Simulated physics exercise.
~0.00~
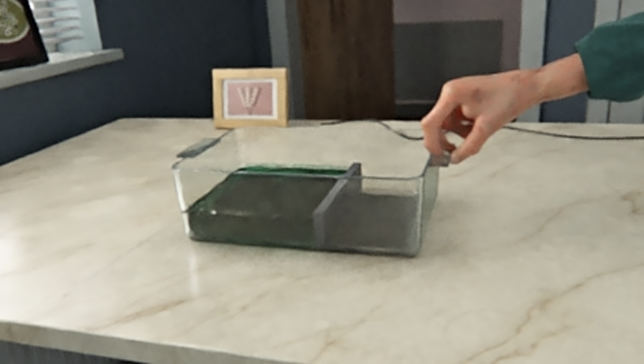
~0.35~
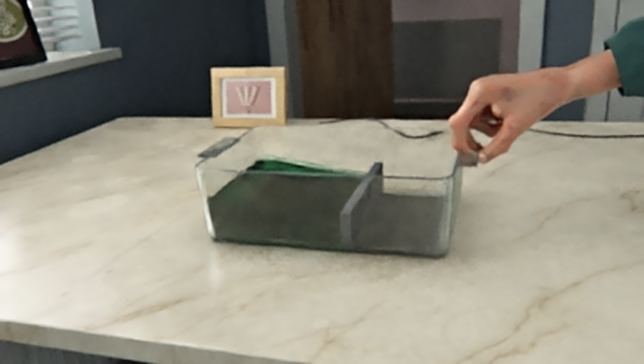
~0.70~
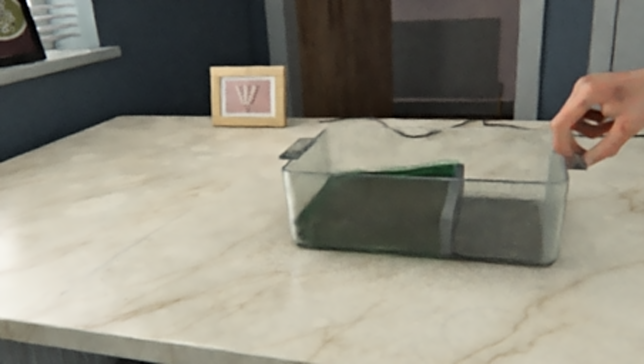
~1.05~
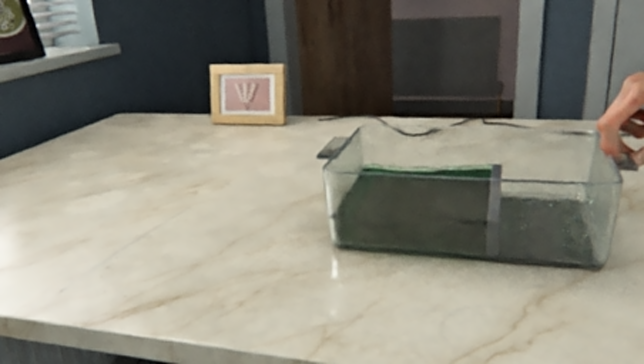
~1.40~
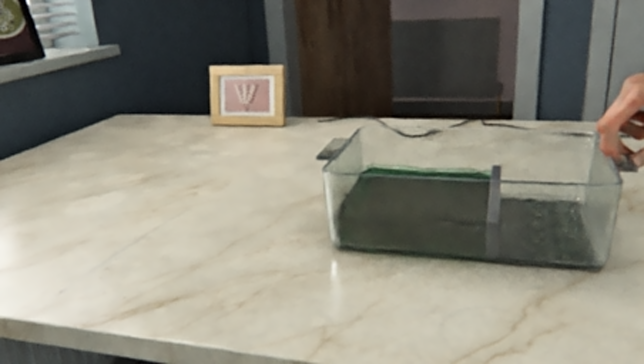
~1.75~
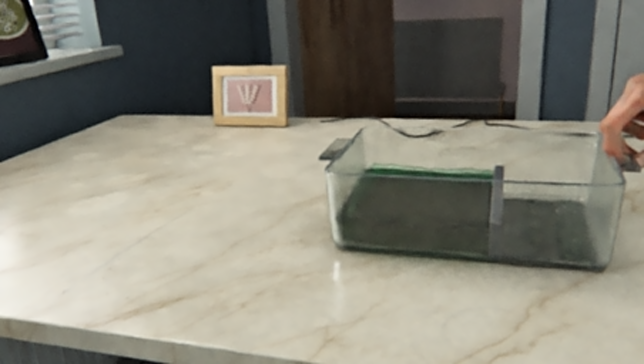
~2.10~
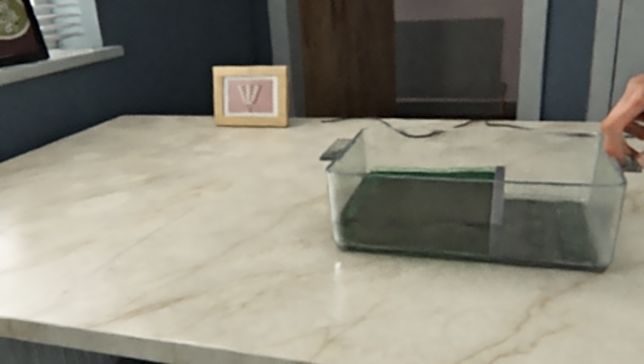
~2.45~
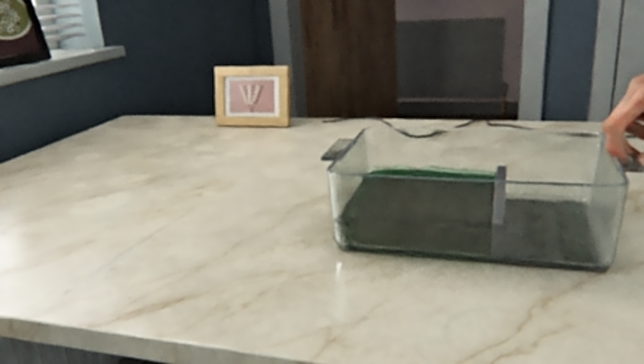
The video shows a hand pulling a divided clear glass tub rightwards across a marble-patterned tabletop, with dark greenish water in its left part. The water tilts and sloshes as it moves, then the tub stops near the right edge, the hand still at its rim and the water nearly level.
